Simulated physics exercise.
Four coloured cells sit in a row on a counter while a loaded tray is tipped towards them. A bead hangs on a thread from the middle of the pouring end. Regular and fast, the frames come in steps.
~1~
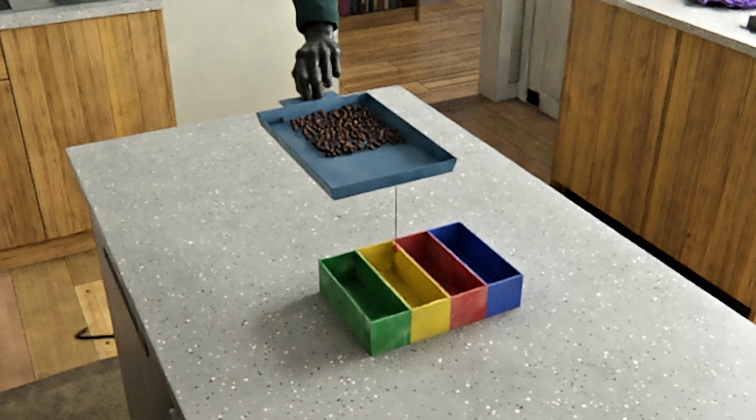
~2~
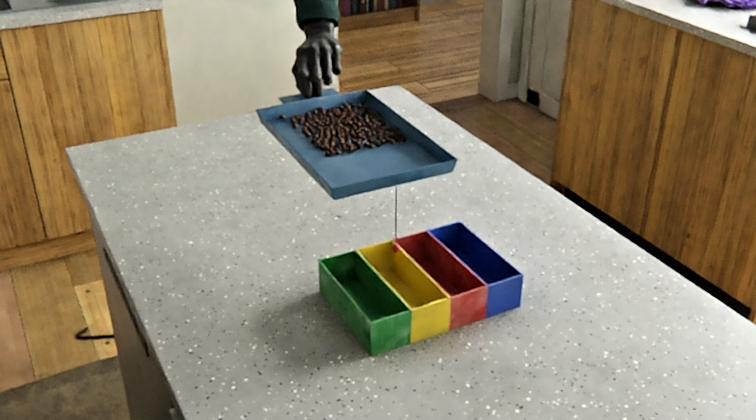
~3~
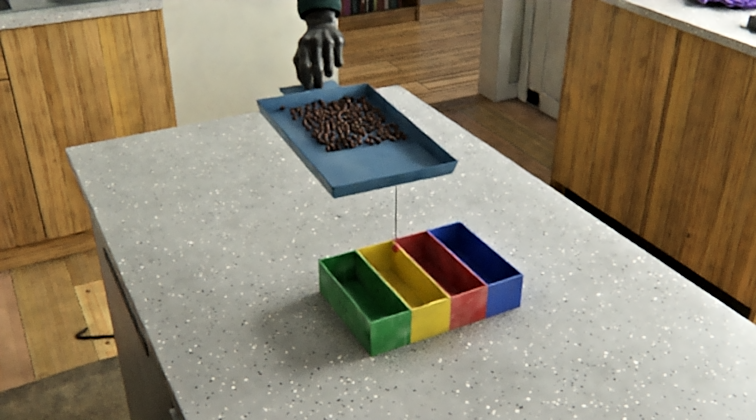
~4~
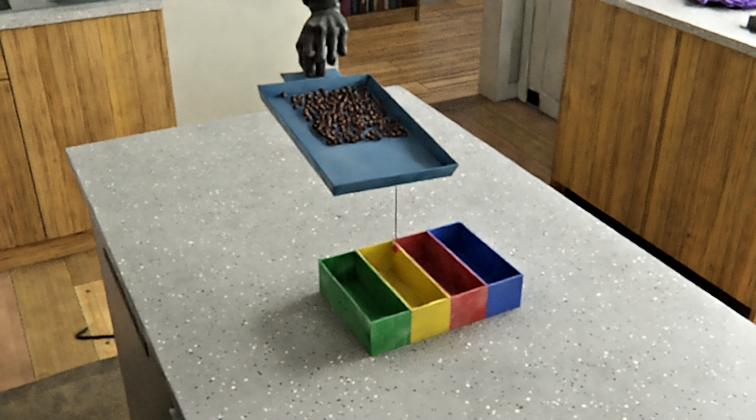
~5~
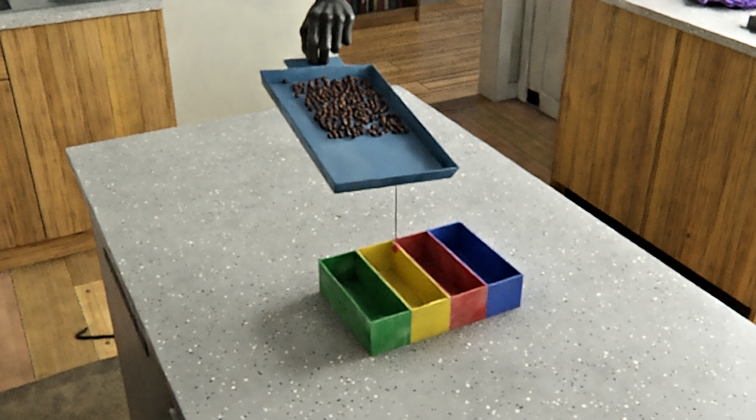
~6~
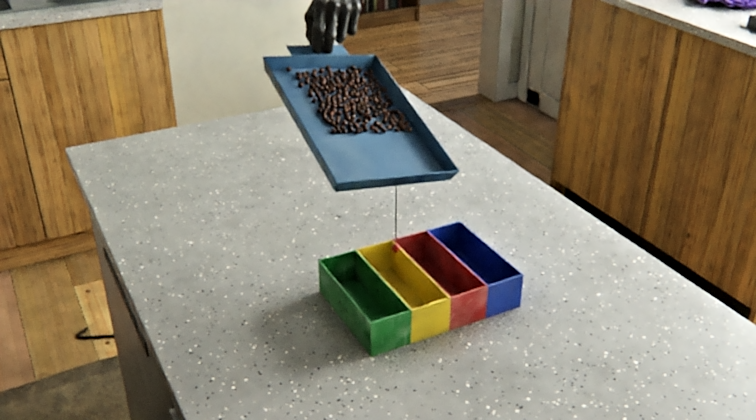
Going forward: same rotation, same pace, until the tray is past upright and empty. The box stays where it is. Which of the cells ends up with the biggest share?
Blue.
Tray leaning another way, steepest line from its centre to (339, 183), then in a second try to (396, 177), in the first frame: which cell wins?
So, in order: The green cell, then the cell in red.
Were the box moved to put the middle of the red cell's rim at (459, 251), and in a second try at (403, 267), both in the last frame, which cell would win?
The red one, then blue.
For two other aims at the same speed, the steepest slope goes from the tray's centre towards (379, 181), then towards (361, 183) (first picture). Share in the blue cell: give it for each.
Case one near 0 %; case two near 0 %.
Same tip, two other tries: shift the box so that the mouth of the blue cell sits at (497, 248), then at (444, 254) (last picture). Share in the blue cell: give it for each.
10% for the first placement, 70% for the second.
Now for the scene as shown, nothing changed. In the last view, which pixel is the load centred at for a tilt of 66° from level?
Look around (437, 177) in the last picture.
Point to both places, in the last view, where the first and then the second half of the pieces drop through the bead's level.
Around (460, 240) at first; around (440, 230) after that.
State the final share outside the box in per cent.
I'd put it at about 0 percent.
Just after the last frame, tray tipped steeply; the larger part on the tray; about a tenth in the blue cell; just a few in the red cell; about a tenth falling or outside the box.
A moment on, tray tipped past a quarter turn; roughly a quarter on the tray; roughly half in the blue cell; roughly a quarter in the red cell; about a tenth falling or outside the box.
Further on, tray tipped past a quarter turn; roughly two thirds in the blue cell; roughly a third in the red cell; just a few falling or outside the box.
When it is over, tray tipped past a quarter turn; roughly two thirds in the blue cell; roughly a third in the red cell; not one in the green cell; not one in the yellow cell; just a few outside the box.
